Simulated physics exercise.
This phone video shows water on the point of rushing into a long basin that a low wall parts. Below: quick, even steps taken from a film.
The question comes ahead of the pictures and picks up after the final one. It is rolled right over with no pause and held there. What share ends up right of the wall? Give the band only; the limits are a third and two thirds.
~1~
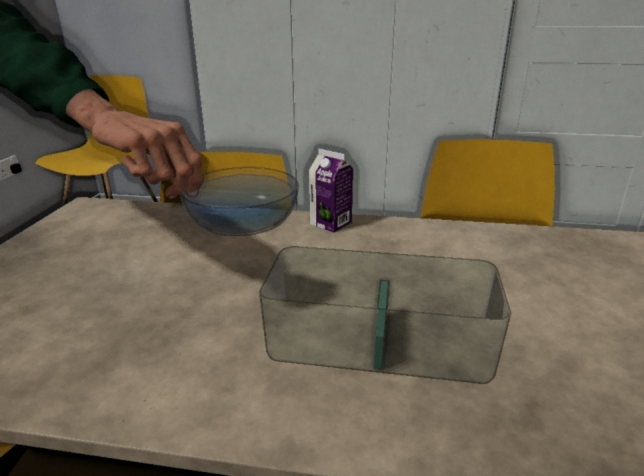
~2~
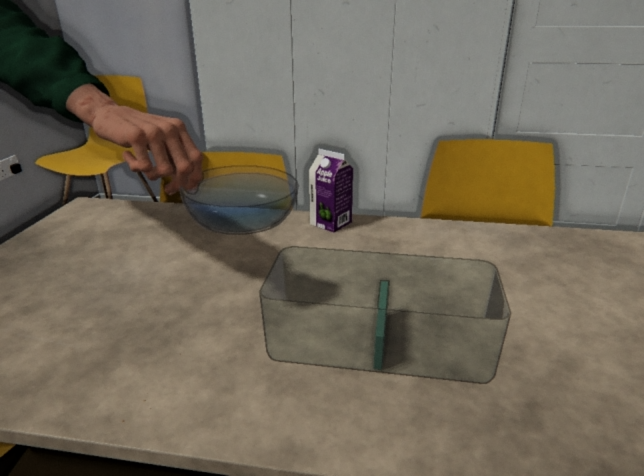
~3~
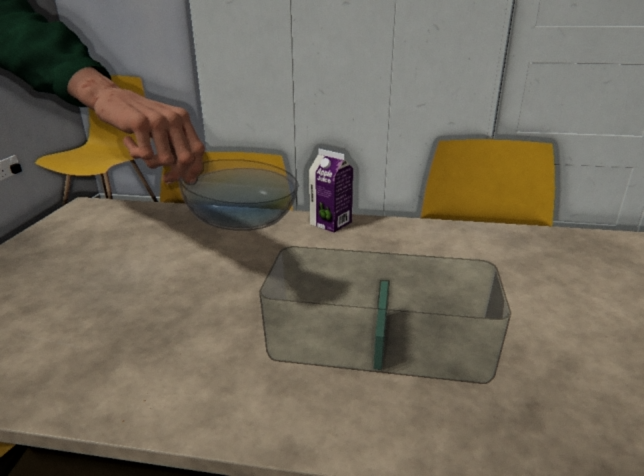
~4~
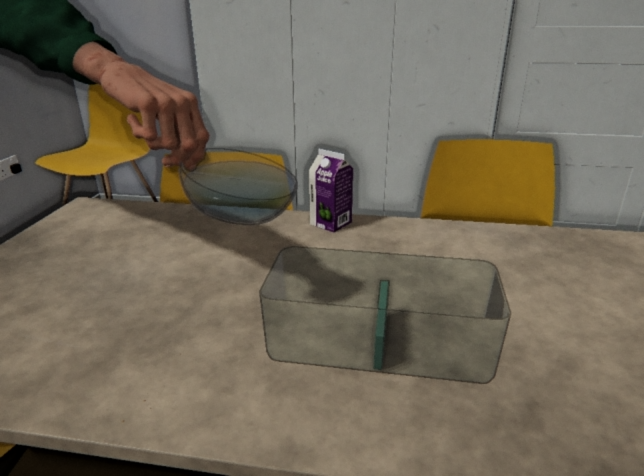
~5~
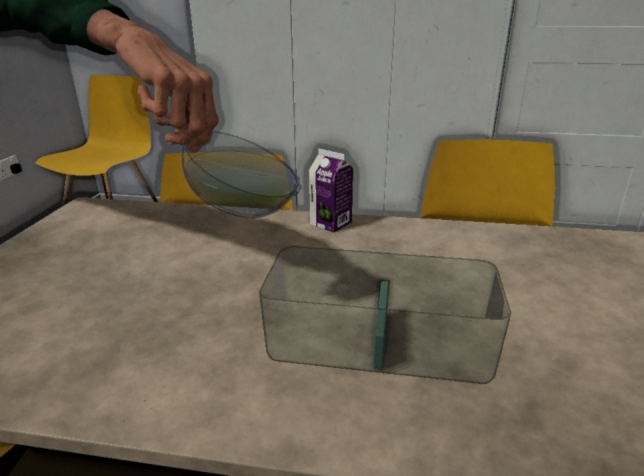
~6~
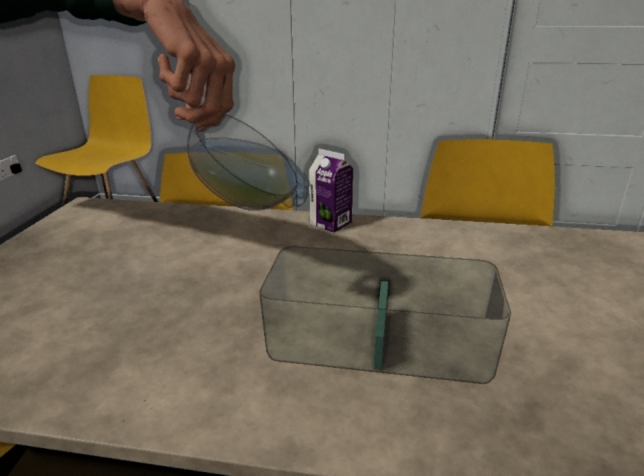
The right side of the wall holds a middle share, one third to two thirds.
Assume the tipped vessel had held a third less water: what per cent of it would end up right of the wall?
It would be somewhere near 30 %.
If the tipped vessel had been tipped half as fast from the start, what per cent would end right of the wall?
Some 25 per cent.
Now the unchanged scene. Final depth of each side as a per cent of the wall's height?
Once it settles, the left reaches around 20 and the right around 20.
A moment on, the tilt is 110° and 4 per cent is still to pour, 23 is left of the wall and 0 right of it.
Next, the tilt is 119° and 0 per cent is still to pour, 44 is left of the wall and 52 right of it.
Then the tilt is 119° and 0 per cent is still to pour, 45 is left of the wall and 34 right of it.
Later the tilt is 119° and 0 per cent is still to pour, 50 is left of the wall and 44 right of it.
In the end 50 per cent lies left of the wall, 44 right of it and 6 outside.
